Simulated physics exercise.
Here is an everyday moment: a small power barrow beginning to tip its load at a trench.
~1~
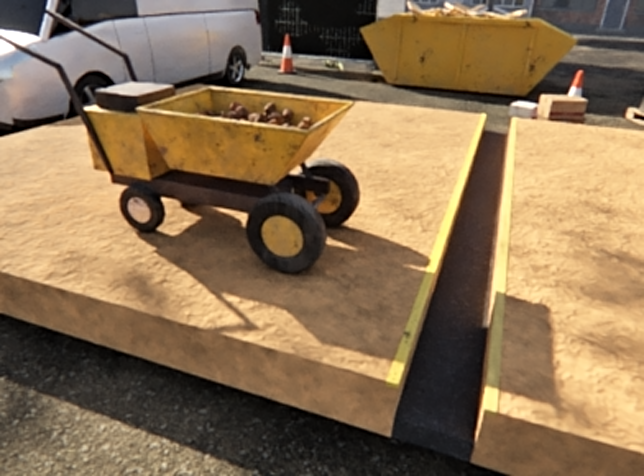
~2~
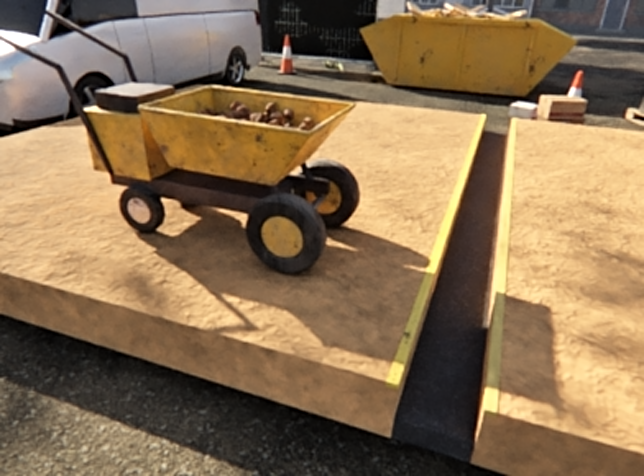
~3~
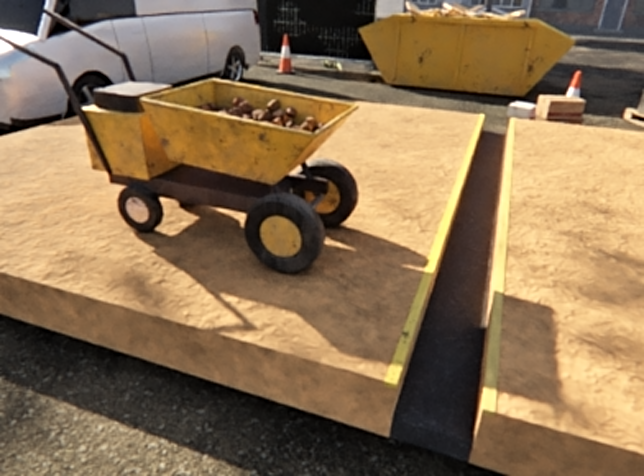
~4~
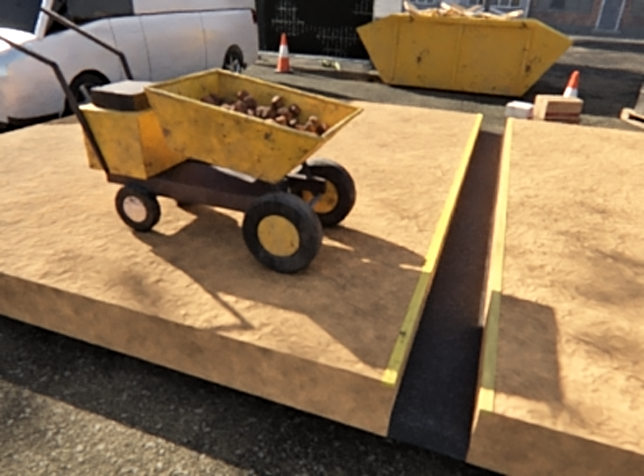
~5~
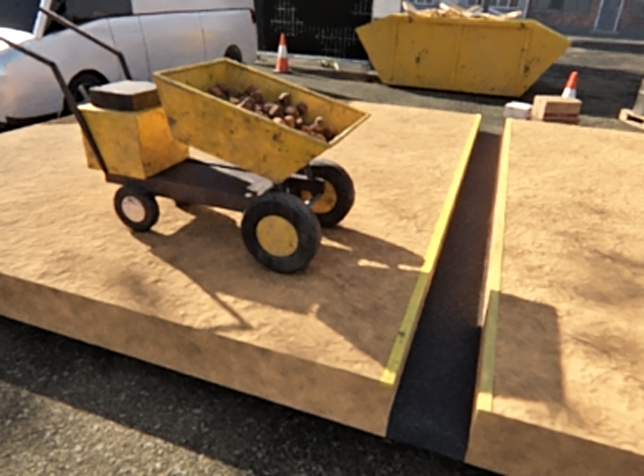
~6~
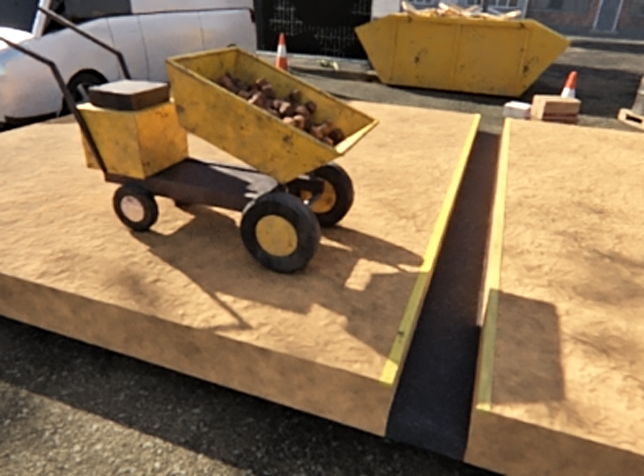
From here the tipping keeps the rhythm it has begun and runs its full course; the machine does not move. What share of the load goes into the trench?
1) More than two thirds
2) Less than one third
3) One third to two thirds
1.
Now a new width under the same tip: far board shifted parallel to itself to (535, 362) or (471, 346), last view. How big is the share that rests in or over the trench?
Estimated share: Try 1 approx. 90 in a hundred, try 2 approx. 70 in a hundred.
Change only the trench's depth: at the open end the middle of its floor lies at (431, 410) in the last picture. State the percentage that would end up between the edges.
The share would be around 60 per cent.
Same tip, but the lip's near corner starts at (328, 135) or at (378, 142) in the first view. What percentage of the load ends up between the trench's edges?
90 % and 50 %.
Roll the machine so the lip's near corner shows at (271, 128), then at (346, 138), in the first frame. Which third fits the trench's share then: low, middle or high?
Lab note - position 1: Between a third and two thirds; position 2: Above two thirds.
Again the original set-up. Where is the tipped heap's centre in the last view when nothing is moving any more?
Resting centre, last frame: Roughly (451, 287).
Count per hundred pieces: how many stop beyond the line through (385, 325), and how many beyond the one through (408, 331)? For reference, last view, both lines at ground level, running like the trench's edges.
About 100 percent, then about 80 percent.
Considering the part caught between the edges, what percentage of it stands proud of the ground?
Around 15 per cent.
Shortly afterwards, skip tipped steeply; the whole lot in the skip.
Next, skip tipped right over; the bulk in the skip; a little short of the trench; a little in or heaped over the trench; a little falling.
Some moments later, skip tipped right over; a little in the skip; near a quarter short of the trench; near two thirds in or heaped over the trench; only a few beyond it.
In the end, skip tipped right over; near a quarter short of the trench; the bulk in or heaped over the trench; only a few beyond it.
